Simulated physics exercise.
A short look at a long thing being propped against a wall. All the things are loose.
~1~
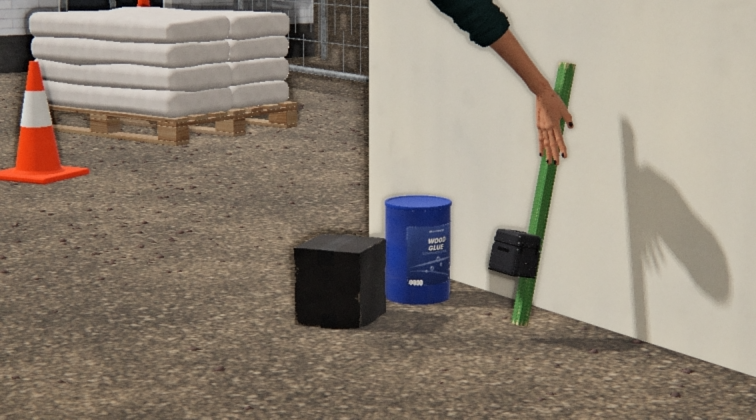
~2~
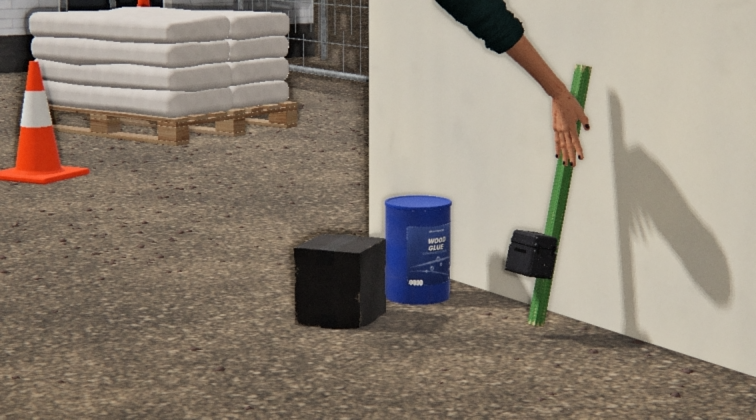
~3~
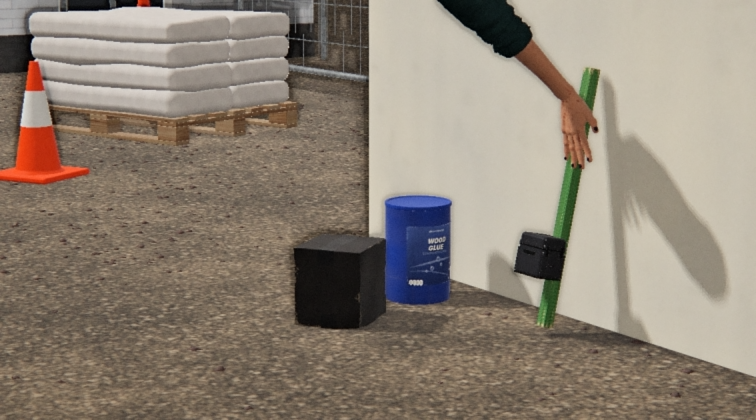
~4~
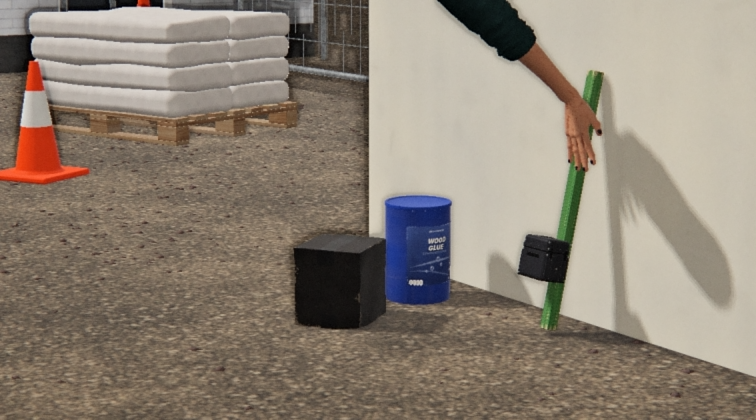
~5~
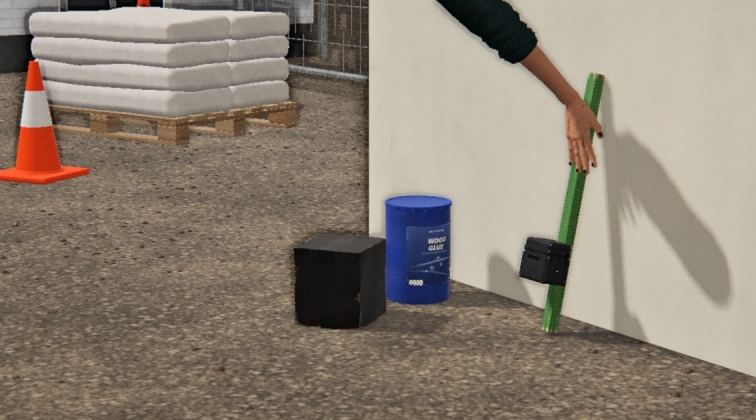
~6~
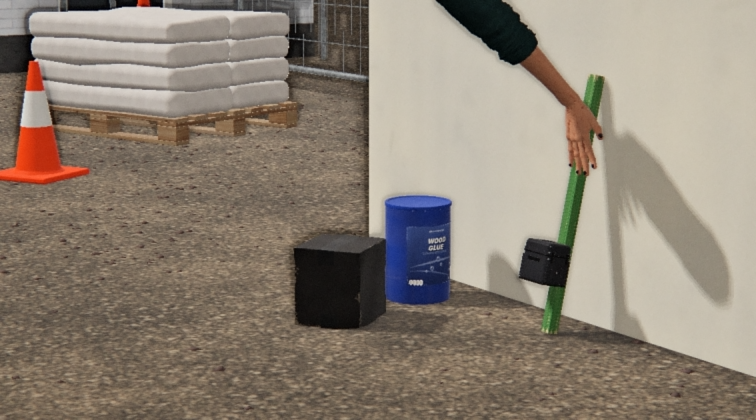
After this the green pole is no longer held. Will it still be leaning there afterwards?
It remains leaning.
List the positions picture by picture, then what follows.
In the first picture, not yet at the wall; green pole (543, 195); blue pail (418, 249).
In the second picture, not yet at the wall; green pole (559, 196); blue pail (418, 249).
In the third picture, not yet at the wall; green pole (568, 198); blue pail (418, 249).
In the fourth picture, not yet at the wall; green pole (572, 201); blue pail (418, 249).
In the fifth picture, propped up under the hand; green pole (573, 203); blue pail (418, 249).
In the sixth picture, propped up under the hand; green pole (573, 205); blue pail (418, 249).
Then, 0.20 s after the last picture, nothing has stirred.
Then, 0.60 s after the last picture, green pole resting near (573, 205).
At rest, all 3 in place. Seen from the same camera at the end, green pole near (573, 205). The pole stays up.
